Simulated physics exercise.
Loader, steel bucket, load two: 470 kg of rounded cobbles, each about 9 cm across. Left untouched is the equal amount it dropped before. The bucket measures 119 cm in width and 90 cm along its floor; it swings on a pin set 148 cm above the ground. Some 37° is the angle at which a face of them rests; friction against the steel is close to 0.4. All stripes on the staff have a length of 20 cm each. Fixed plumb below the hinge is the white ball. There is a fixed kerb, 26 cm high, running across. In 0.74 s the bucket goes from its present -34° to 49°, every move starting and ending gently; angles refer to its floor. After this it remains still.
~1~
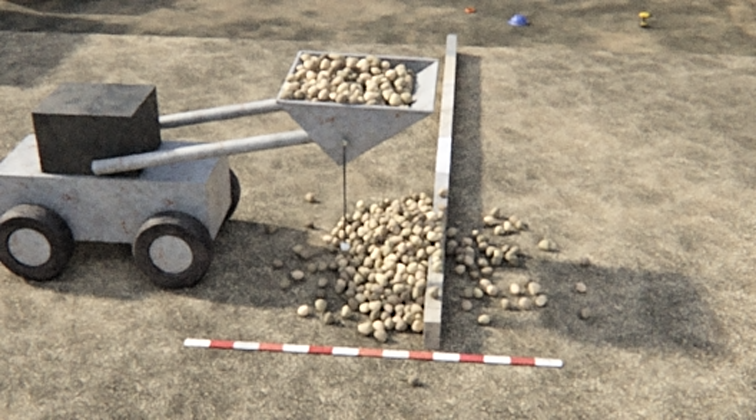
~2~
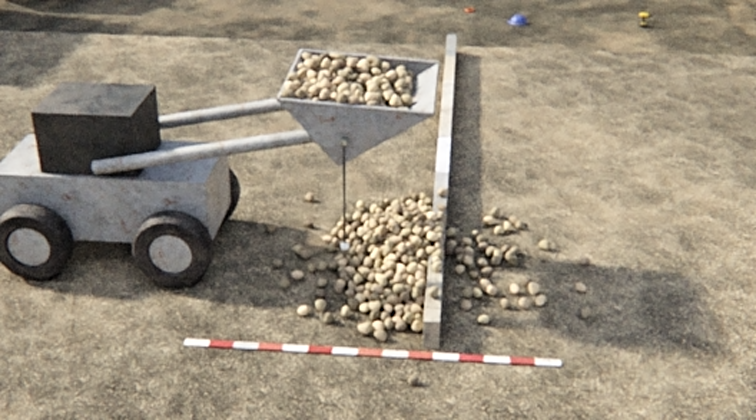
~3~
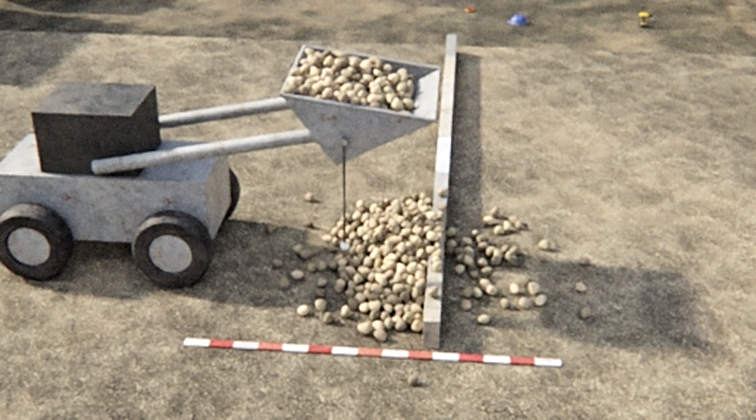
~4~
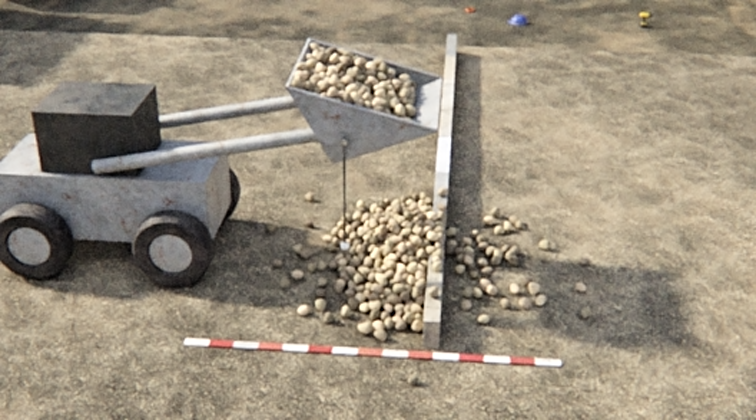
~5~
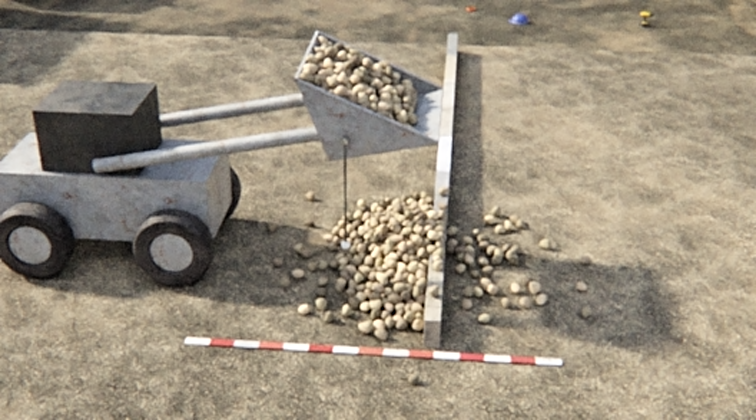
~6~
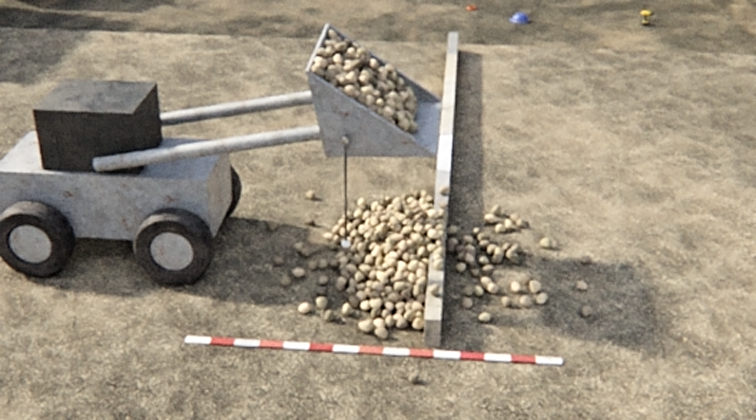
A grey wheeled loader with a dark box on top stands at left on sandy ground, seen from above and to the side. Its steel bucket, heaped with pale rounded stones, hangs over a similar pile straddling a narrow upright kerb, with a red-and-white staff in front. The bucket steadily tilts, its rear rising and its front edge lowering slightly, while the stones shift a little inside.
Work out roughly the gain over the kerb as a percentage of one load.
Close to 60 parts in a hundred.
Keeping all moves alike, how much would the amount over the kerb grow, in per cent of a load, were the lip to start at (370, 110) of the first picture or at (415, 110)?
About 5 and 40 per cent.
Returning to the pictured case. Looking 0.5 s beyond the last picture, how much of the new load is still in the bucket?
It holds some 55 percent.
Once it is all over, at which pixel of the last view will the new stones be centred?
Middle: Approx. (465, 255) px.
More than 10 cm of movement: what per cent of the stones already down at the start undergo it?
I'd say roughly 25 per cent of them.
Then, 0.2 s after the last picture the floor is at 35°; in per cent of one load, 100 in the bucket, 90 on this side of the kerb, 10 over the kerb; the foremost stones are at (553, 272).
Then, 0.5 s after the last picture the floor is at 49°; in per cent of one load, 57 in the bucket, 133 on this side of the kerb, 10 over the kerb; the foremost stones are at (553, 272).
Then, 0.9 s after the last picture the floor is at 49°; in per cent of one load, 3 in the bucket, 147 on this side of the kerb, 50 over the kerb; the foremost stones are at (564, 264).
Then, 3.6 s after the last picture the floor is at 49°; in per cent of one load, 0 in the bucket, 130 on this side of the kerb, 70 over the kerb; the foremost stones are at (729, 316). Net gain over the kerb, 60.
